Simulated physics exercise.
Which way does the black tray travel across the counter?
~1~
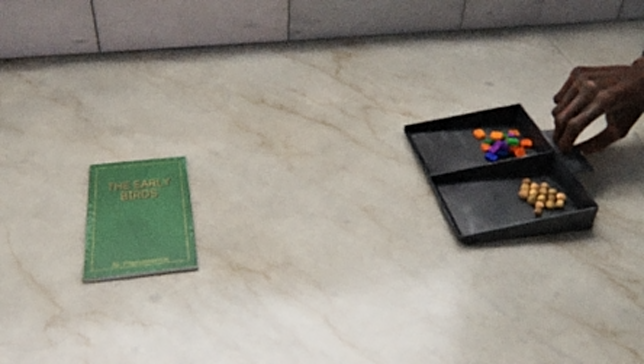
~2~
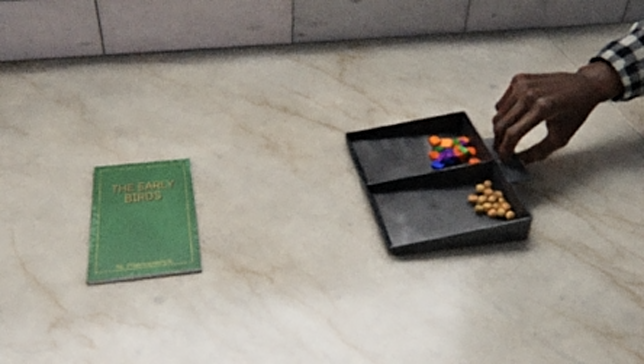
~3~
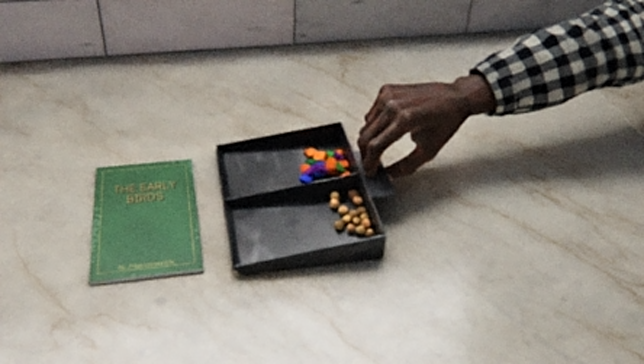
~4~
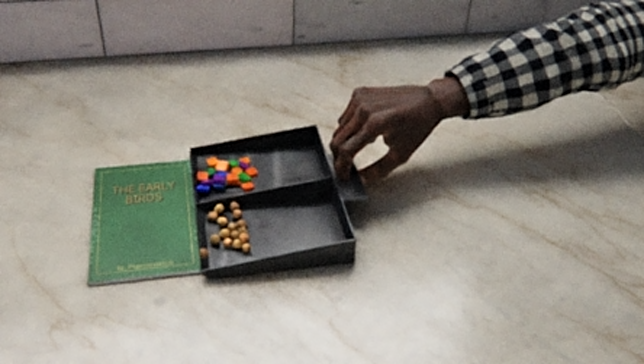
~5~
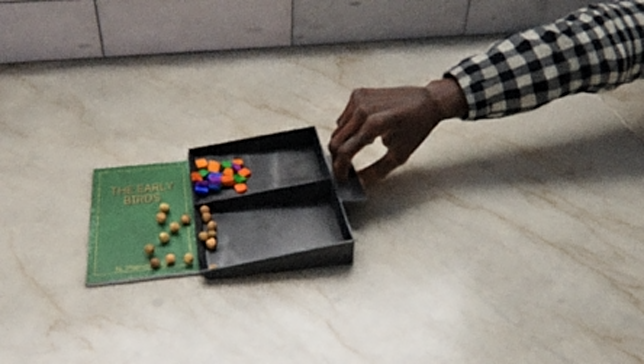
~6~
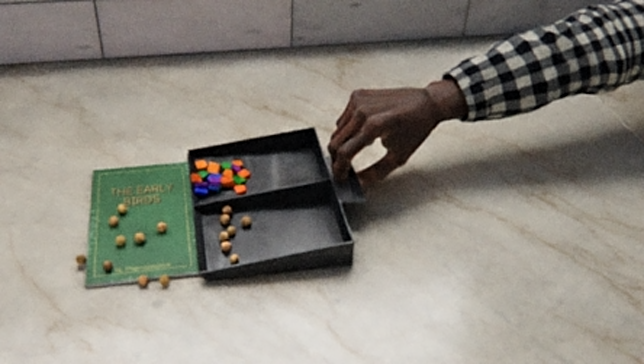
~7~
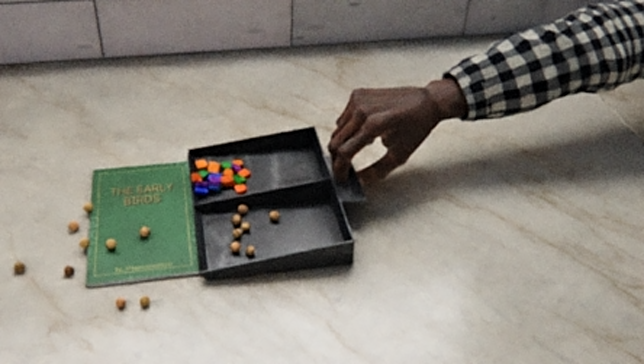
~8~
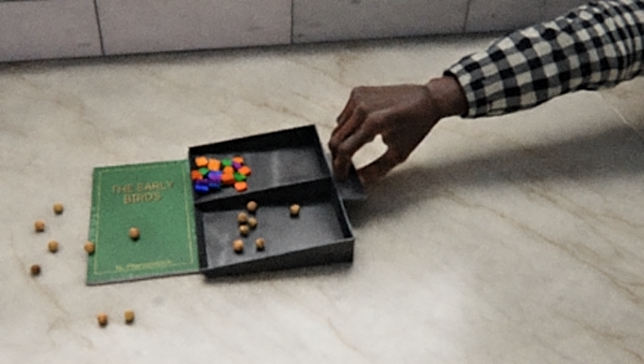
The black tray slides to the left, pushed by the hand, until it stops against the thin green book.
